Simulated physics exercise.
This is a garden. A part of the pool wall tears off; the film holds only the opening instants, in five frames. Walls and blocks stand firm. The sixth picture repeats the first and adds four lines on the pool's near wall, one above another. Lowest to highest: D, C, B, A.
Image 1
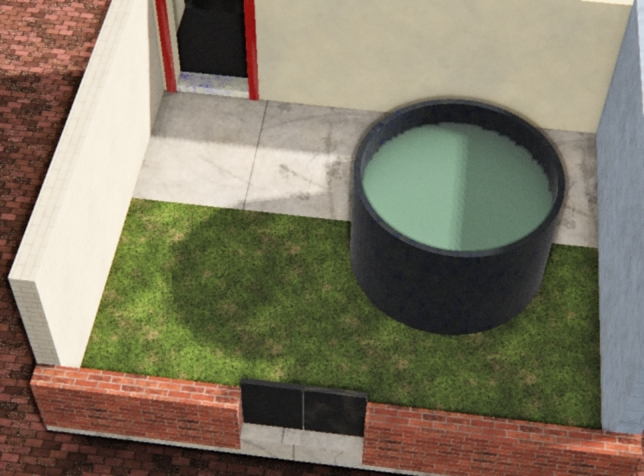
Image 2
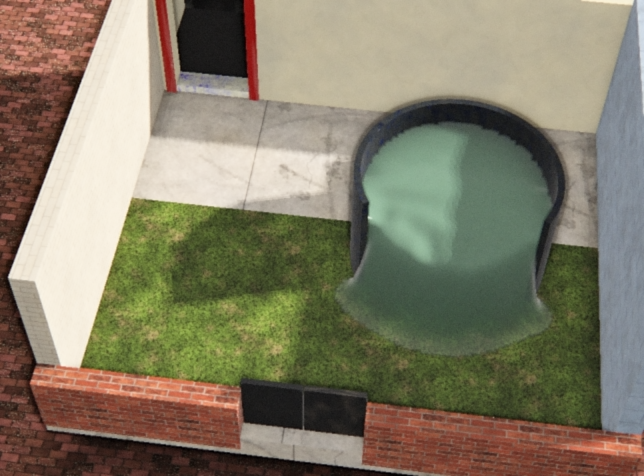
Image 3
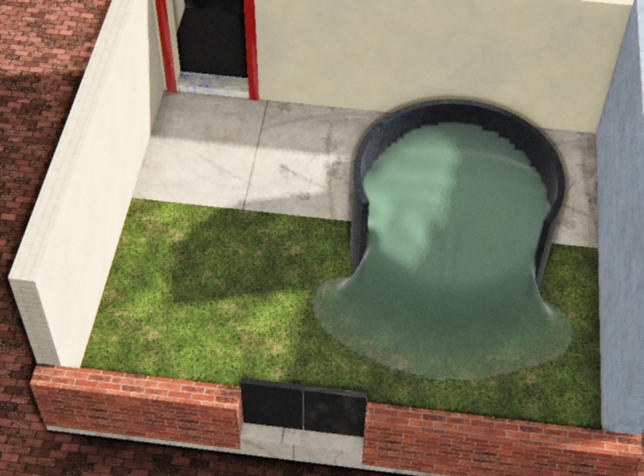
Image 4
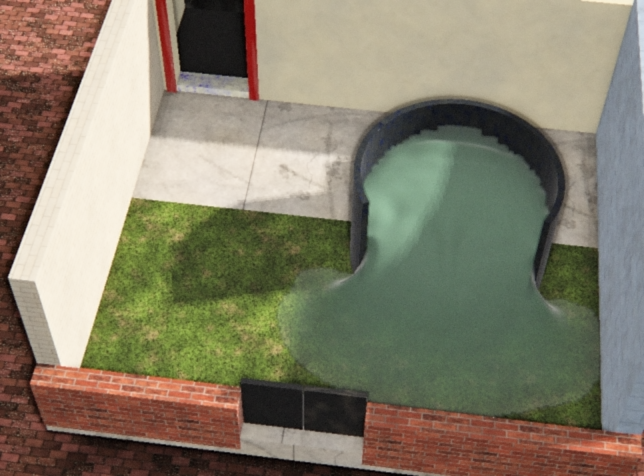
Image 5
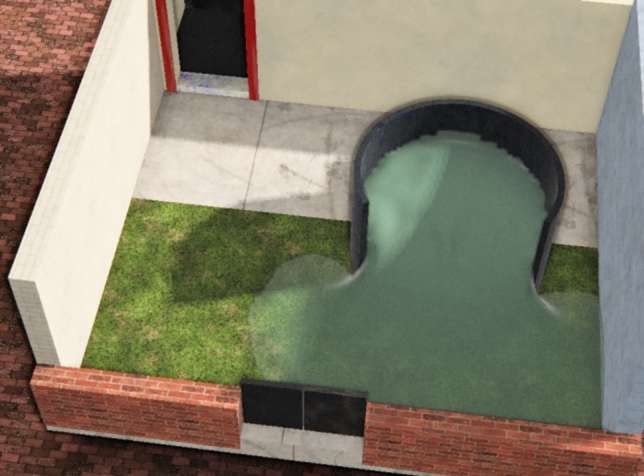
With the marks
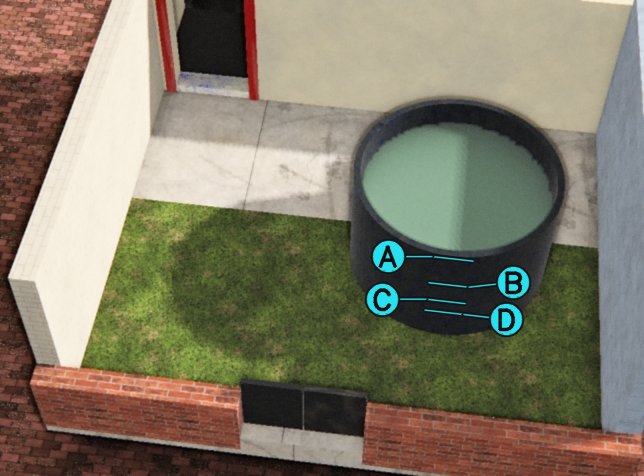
Green water pours out of the round dark pool's open front and spreads across the grass.
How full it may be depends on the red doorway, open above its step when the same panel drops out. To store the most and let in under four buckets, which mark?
Go for C.
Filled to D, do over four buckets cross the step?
No, not at all.
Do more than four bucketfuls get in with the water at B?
Yes, it does.
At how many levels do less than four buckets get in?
Two of the four.
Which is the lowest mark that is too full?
It is B.
On the marked copy, A at (452, 258); B at (448, 284); C at (445, 301); D at (444, 312); from the bottom up D, C, B, A.
Choosing A, dozens of bucketfuls pour in.
Choosing B, about 10 bucketfuls get in.
Choosing C, a splash gets over, under a bucket.
Choosing D, nothing gets over.
